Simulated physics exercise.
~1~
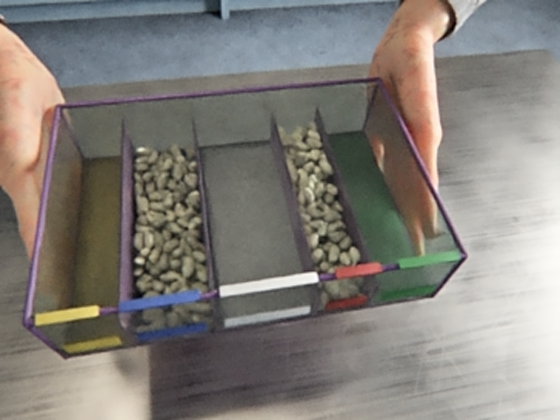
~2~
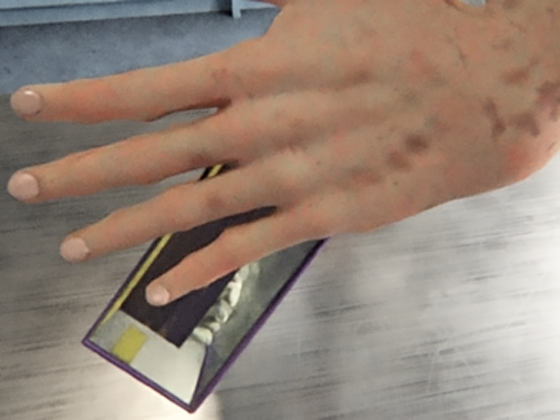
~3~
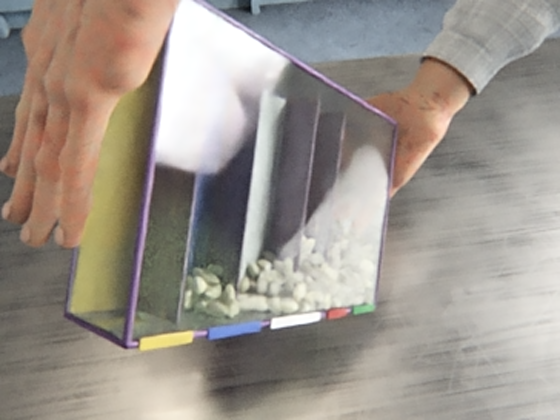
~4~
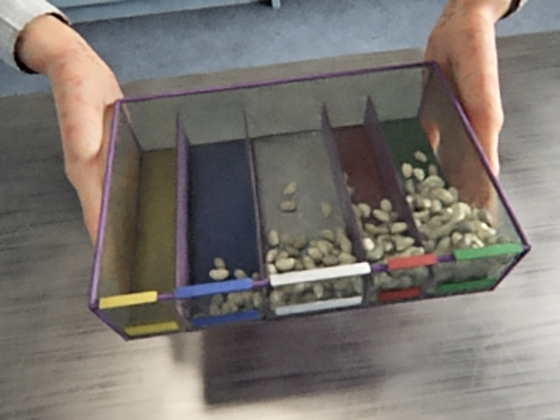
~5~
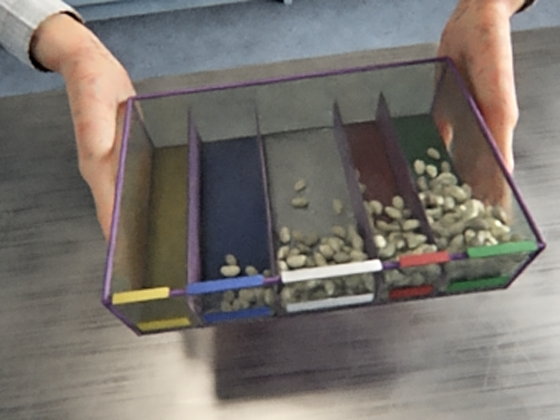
In this clip, two hands hold a clear-lidded box of pale beans in the blue and red compartments, then tip it steeply and return it level, leaving most beans in green, red and white, a few in blue and none in yellow.
